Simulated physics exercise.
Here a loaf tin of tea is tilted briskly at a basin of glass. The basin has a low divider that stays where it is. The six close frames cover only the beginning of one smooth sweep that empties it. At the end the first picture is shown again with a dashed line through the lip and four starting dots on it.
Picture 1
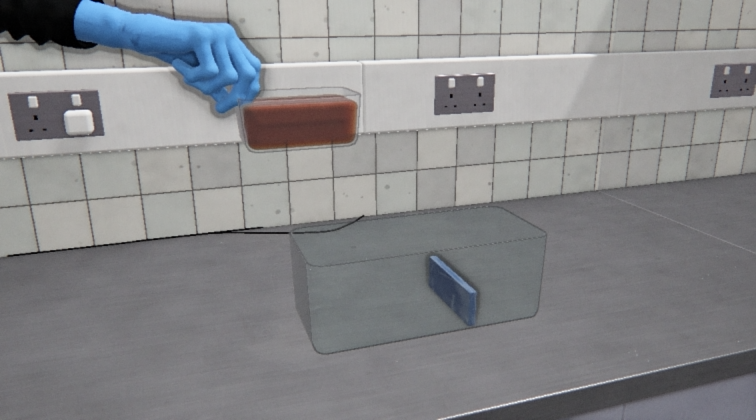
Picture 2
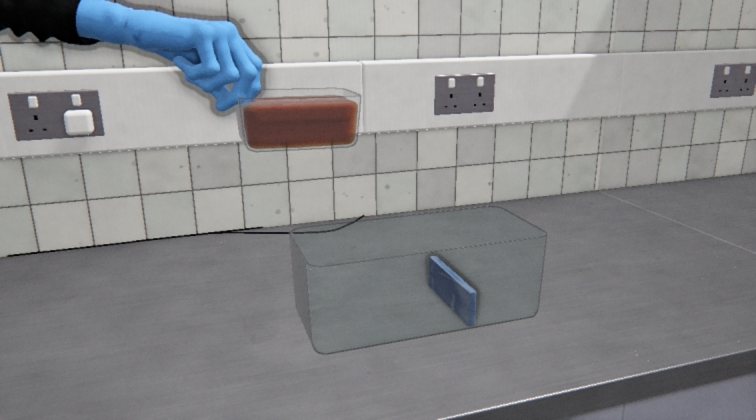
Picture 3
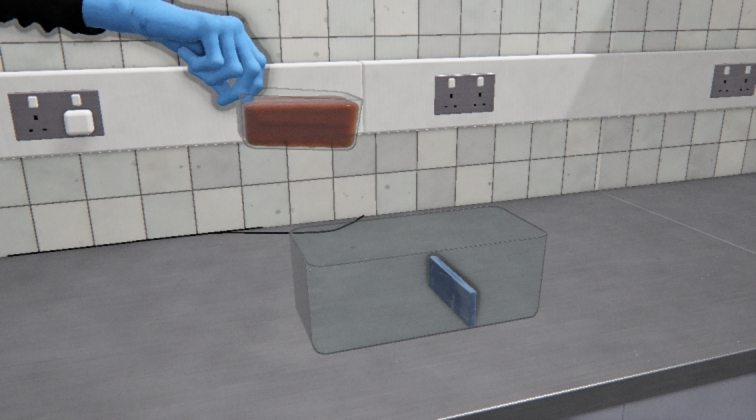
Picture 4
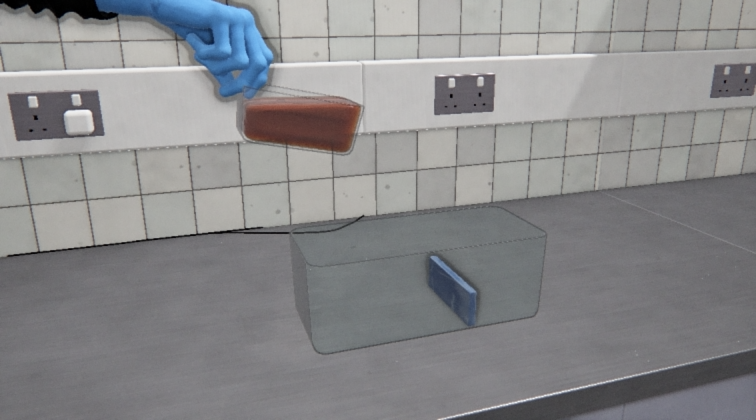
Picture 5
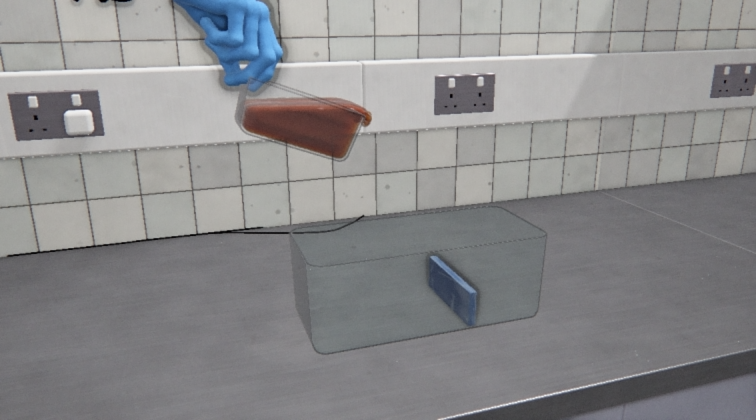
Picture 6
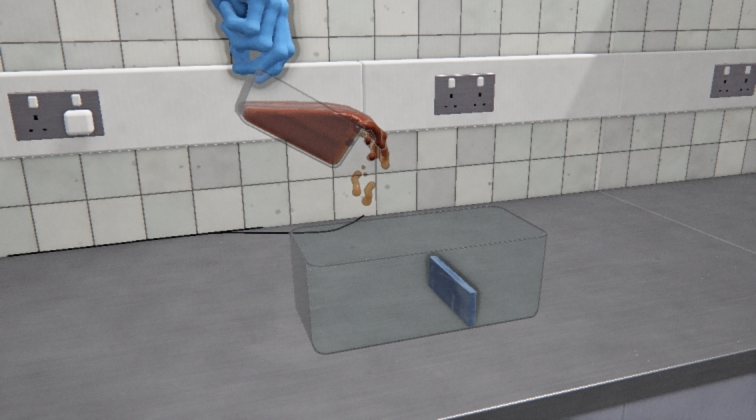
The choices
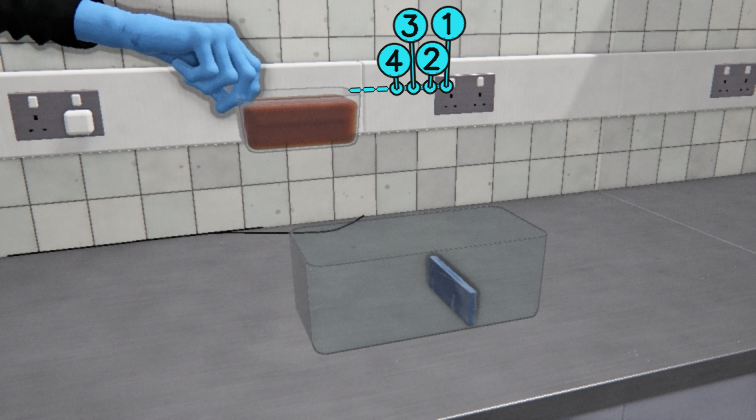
A blue-gloved hand at the upper left holds a clear loaf-shaped container of reddish-brown tea above a grey worktop, seen from slightly above against pale tiles and wall sockets. Below sits a clear glass basin with a small upright blue panel inside. The hand shifts right as the container tilts rightward, slowly then more steeply, and tea slips over its lip in amber drops, while the view stays still.
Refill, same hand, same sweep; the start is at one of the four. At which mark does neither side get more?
The best place is 4.
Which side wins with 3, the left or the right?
The right side.
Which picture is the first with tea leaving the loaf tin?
In picture 5.
In cyan, 1 at (446, 86); 2 at (430, 86); 3 at (413, 87); 4 at (396, 88).
For place 1, about 22 % ends left of the wall and 78 % right of it.
For place 2, about 23 % ends left of the wall and 76 % right of it.
For place 3, about 30 % ends left of the wall and 69 % right of it.
For place 4, about 49 % ends left of the wall and 50 % right of it.
